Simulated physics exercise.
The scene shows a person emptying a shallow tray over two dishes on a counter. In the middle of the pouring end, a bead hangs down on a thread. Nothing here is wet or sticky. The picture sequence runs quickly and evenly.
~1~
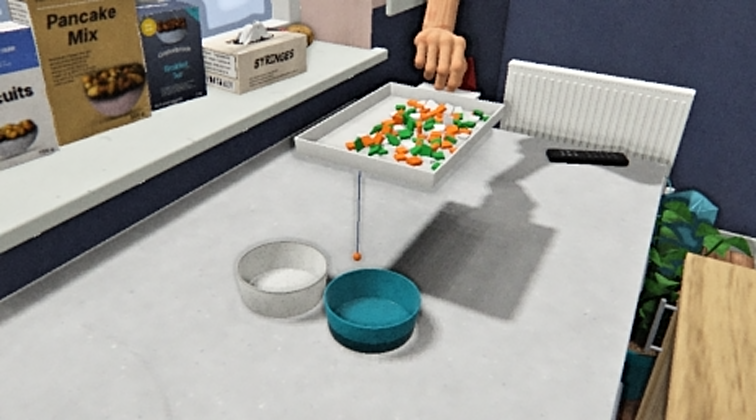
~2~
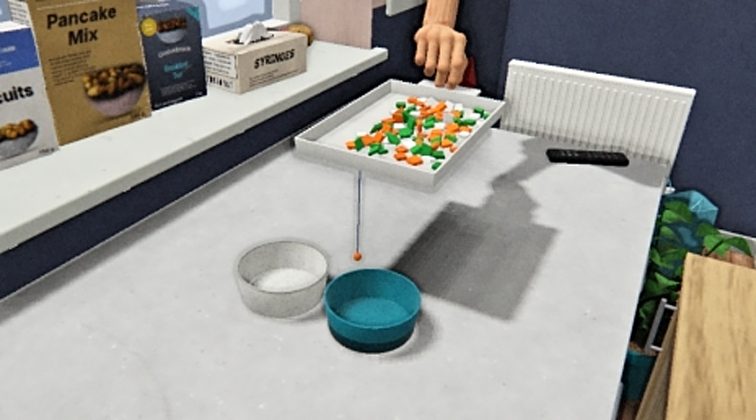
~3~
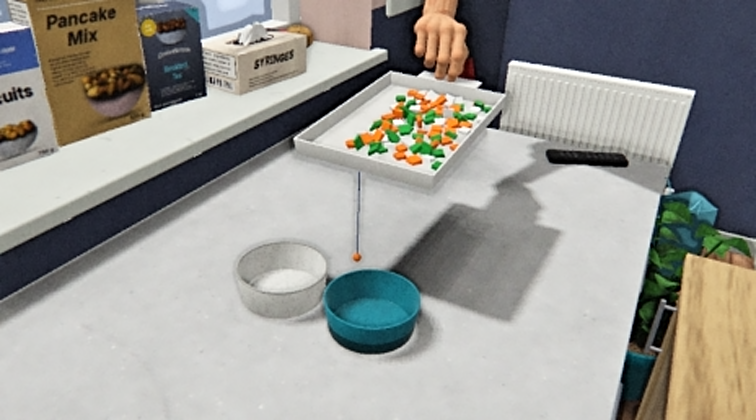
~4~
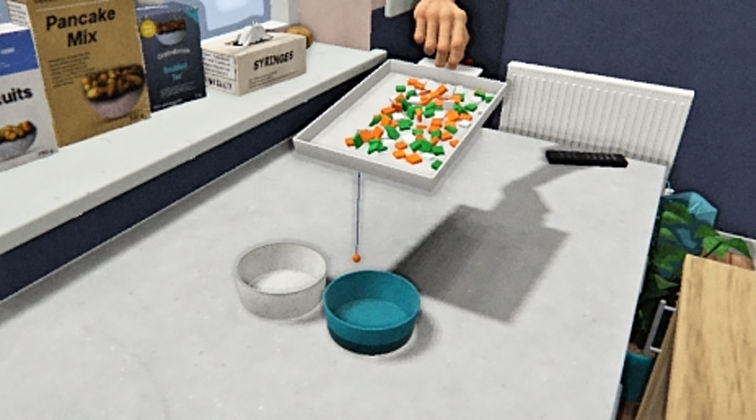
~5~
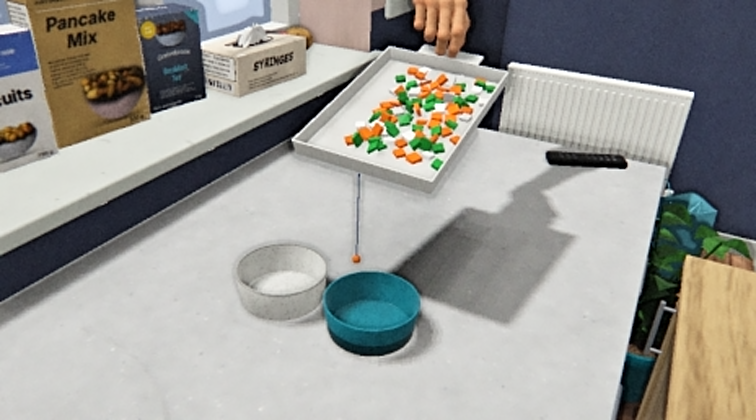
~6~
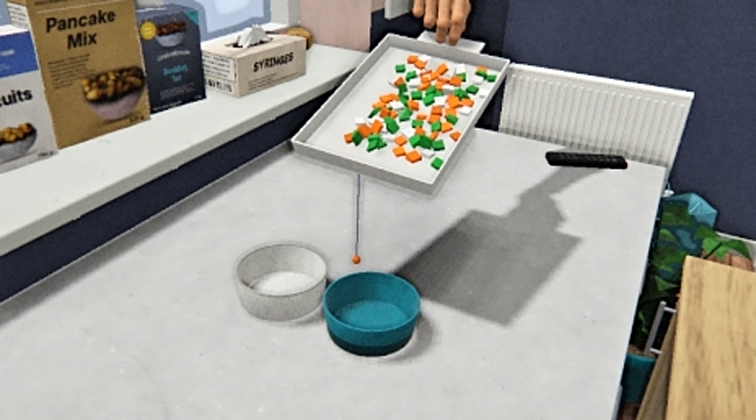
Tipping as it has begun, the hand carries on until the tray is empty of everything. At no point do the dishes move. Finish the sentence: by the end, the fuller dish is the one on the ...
... right.
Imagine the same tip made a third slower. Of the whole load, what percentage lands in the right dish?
About 70 %.
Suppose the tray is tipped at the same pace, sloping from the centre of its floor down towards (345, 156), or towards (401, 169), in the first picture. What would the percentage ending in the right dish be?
I'd expect around 10 in a hundred first and around 80 in a hundred second.
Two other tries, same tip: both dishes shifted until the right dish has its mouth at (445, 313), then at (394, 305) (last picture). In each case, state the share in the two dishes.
Close to 60 in a hundred, followed by close to 80 in a hundred.
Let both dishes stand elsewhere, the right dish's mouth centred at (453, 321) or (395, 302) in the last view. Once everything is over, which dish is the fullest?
The first try: The left one. The second: Right.
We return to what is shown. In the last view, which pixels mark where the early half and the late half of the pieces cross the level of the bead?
Close to (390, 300), then close to (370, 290).
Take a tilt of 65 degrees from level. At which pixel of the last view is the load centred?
Close to (391, 155).
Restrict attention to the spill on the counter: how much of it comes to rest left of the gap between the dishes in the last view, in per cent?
60 %, near enough.
Soon, tray tipped steeply; nearly all on the tray; a stray few in the air.
A while on, tray tipped past a quarter turn; about half on the tray; about a quarter in the right dish; a stray few in the left dish; a small part outside both; about a quarter in the air.
Towards the end, tray tipped past a quarter turn; about two thirds in the right dish; a small part in the left dish; about a quarter outside both.
Finally, tray tipped past a quarter turn; about two thirds in the right dish; a small part in the left dish; about a quarter outside both.
